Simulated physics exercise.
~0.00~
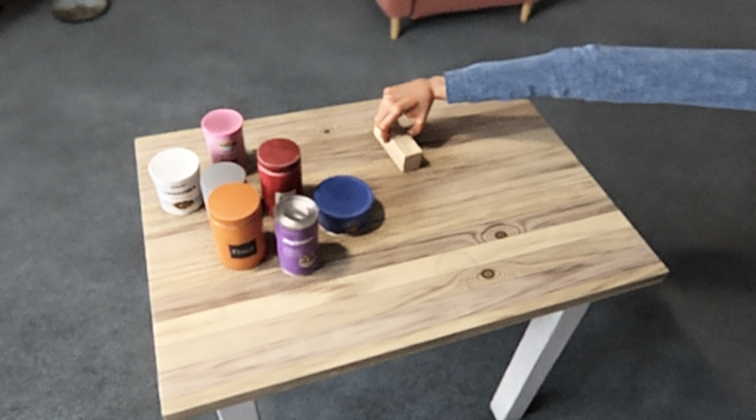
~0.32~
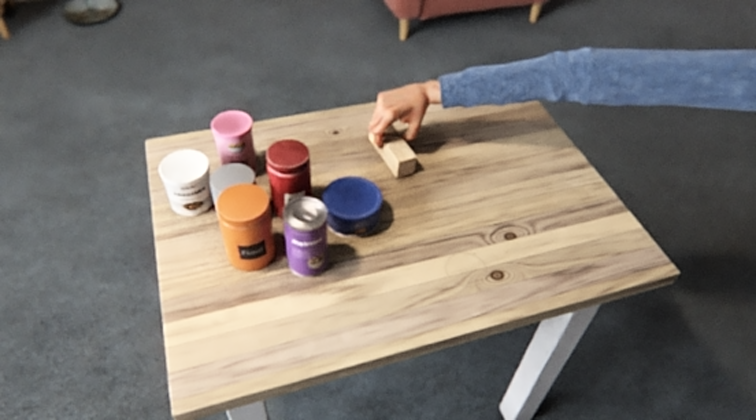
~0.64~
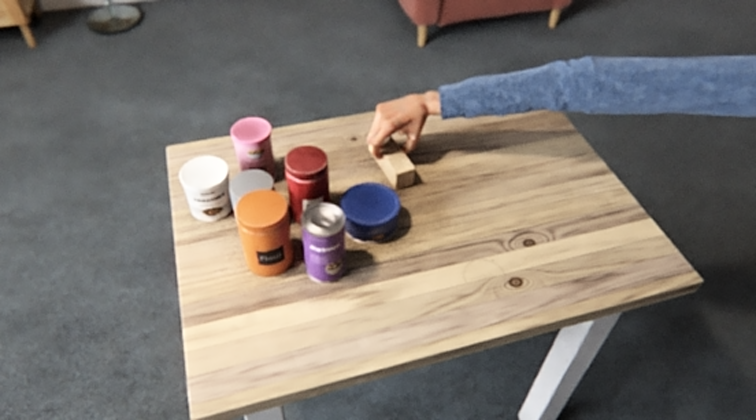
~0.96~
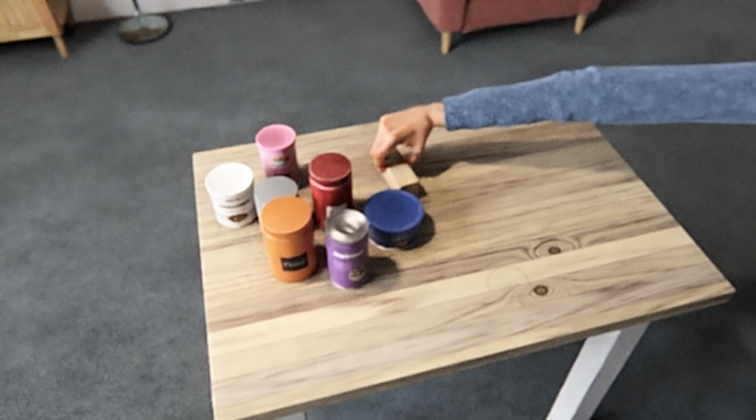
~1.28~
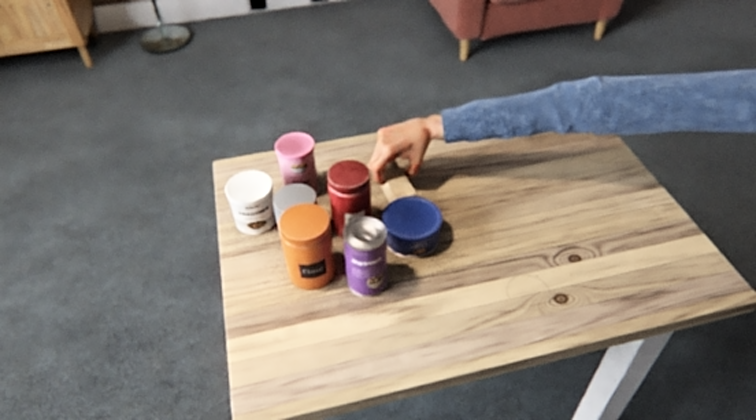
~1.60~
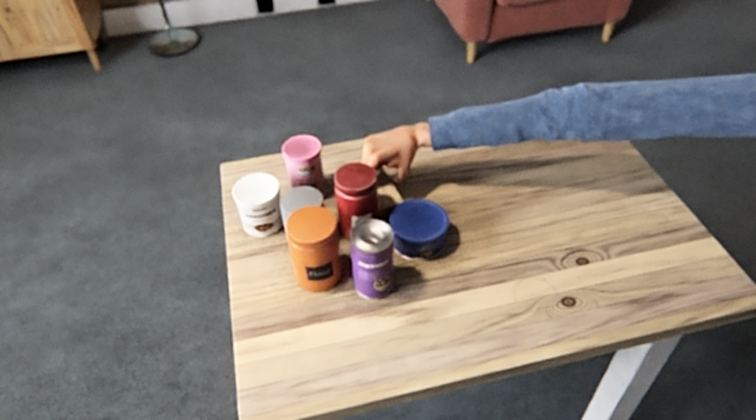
A hand sliding a small wooden block left across a wooden table toward a cluster of colourful lidded containers, which stay in place.
